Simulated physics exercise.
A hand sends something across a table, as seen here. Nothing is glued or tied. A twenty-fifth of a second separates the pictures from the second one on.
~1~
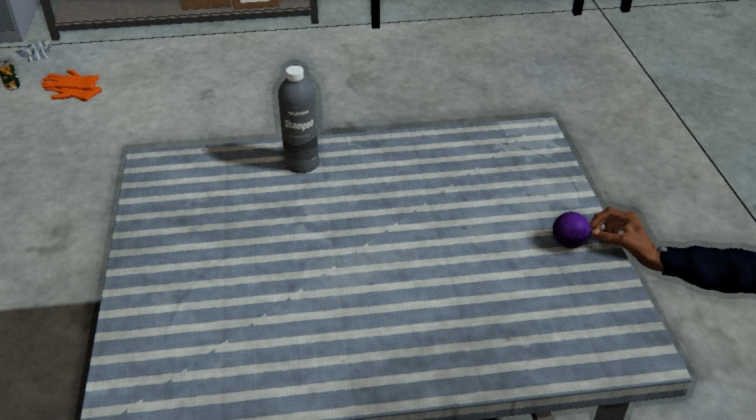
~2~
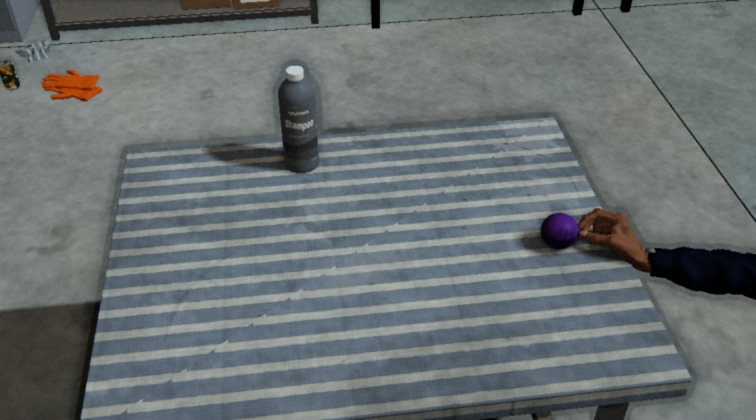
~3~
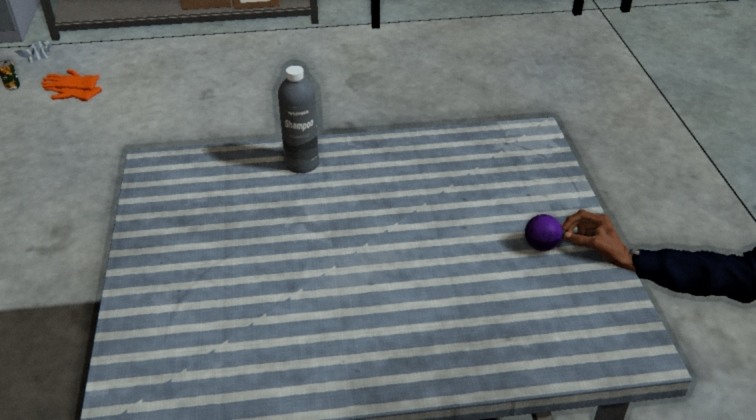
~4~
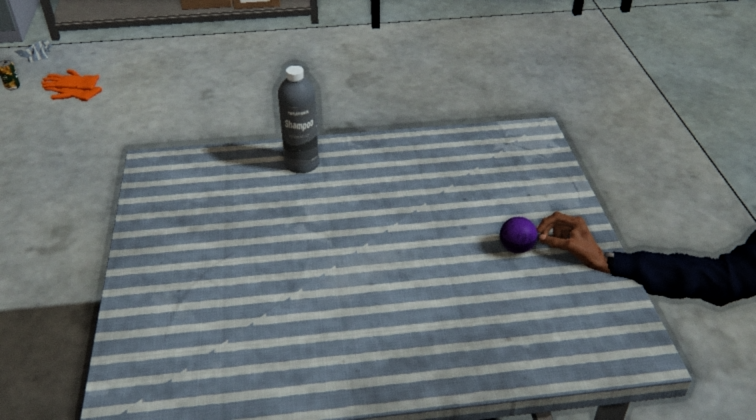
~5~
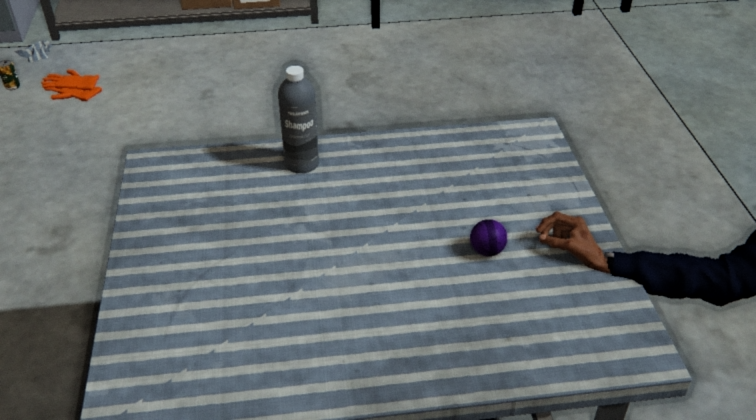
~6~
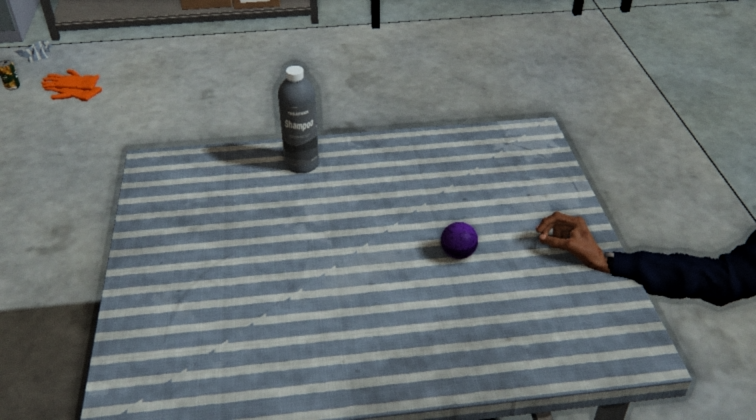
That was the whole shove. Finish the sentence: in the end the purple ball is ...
Off the table.
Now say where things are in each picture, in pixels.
In the first frame, under the hand; purple ball (571, 230).
In the second frame, under the hand; purple ball (559, 231).
In the third frame, under the hand; purple ball (544, 233).
In the fourth frame, purple ball (518, 235).
In the fifth frame, purple ball (489, 238) shifted about its own width.
In the sixth frame, purple ball (459, 240) shifted well along.
Then, 0.40 s on from there, purple ball shifted well along near (180, 267).
Then, 0.80 s on from there, purple ball now off the table.
In the end, off the table, purple ball.
